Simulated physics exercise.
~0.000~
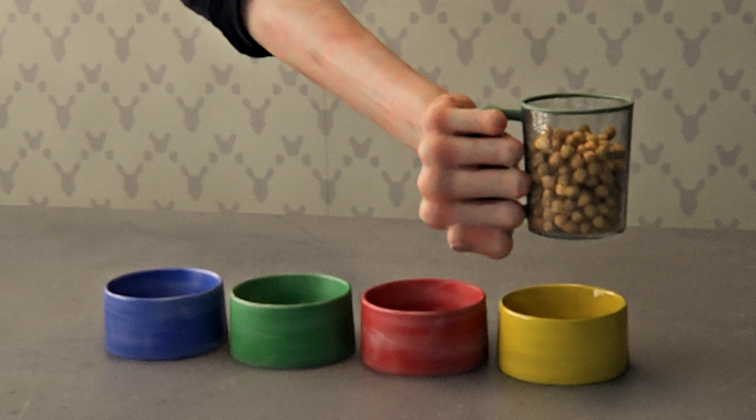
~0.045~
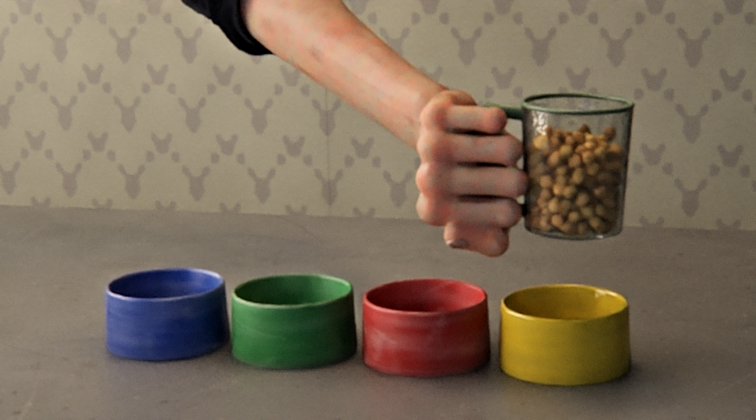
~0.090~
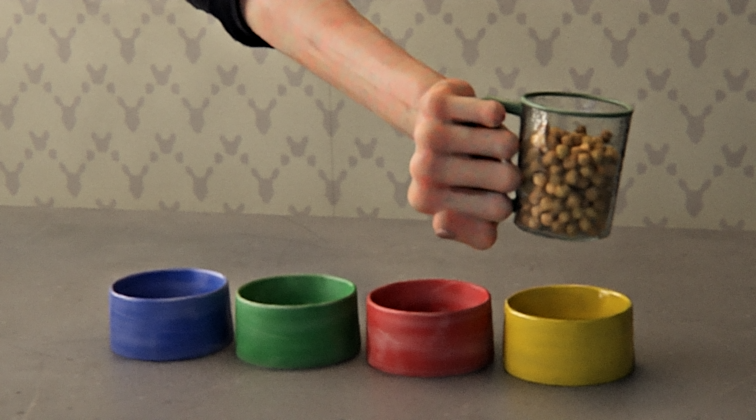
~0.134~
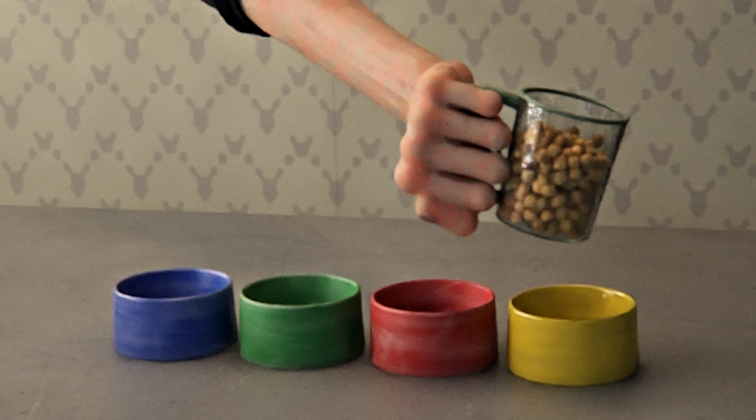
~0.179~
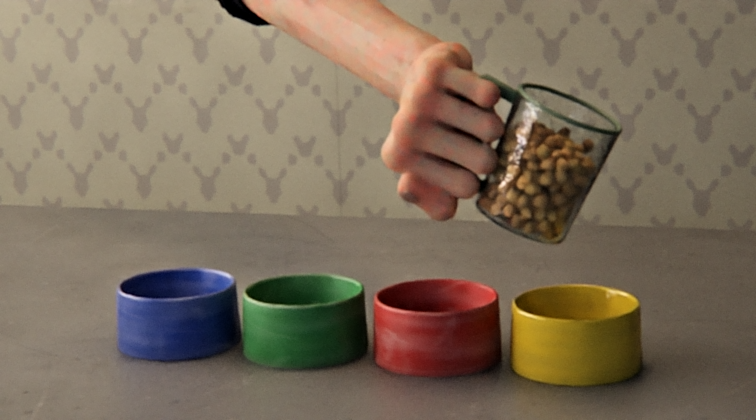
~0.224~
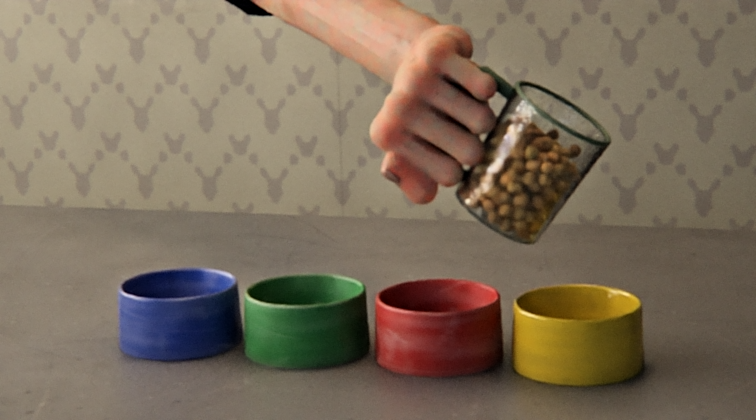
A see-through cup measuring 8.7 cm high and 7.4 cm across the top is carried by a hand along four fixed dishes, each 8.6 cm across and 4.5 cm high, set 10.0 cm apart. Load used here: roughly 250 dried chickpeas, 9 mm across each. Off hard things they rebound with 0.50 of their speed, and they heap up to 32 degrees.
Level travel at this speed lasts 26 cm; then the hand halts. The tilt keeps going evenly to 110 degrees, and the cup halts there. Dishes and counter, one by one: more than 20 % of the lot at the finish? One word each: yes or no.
Red: Yes; blue: No; green: Yes; yellow: No; counter: No.
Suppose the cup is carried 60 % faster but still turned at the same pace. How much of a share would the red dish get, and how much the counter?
Shares: Red 0, counter 0.
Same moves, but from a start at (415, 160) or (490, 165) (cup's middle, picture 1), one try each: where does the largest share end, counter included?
The winner: Blue; green.
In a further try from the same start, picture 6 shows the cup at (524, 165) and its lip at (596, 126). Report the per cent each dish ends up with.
Final shares - red 0 %, blue 0 %, green 100 %, yellow 0 %.
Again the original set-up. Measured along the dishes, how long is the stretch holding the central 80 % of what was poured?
Spread: Around 13 cm.
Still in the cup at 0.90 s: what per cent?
About 45 per cent.
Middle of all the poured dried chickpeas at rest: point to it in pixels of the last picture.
Somewhere around (347, 331) in the final frame.
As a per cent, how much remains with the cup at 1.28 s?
My guess is near 20 per cent.
After 0.63 s, tilt 108 degrees; cup holds 90 %, red 10 %.
After 0.90 s, tilt 110 degrees; cup holds 45 %, red 35 %, green 5 %.
After 1.28 s, tilt 110 degrees; cup holds 20 %, red 35 %, green 30 %.
In the end, at 2.3 s, red 35 %, blue 0 %, green 50 %, yellow 0 %, counter 10 %.
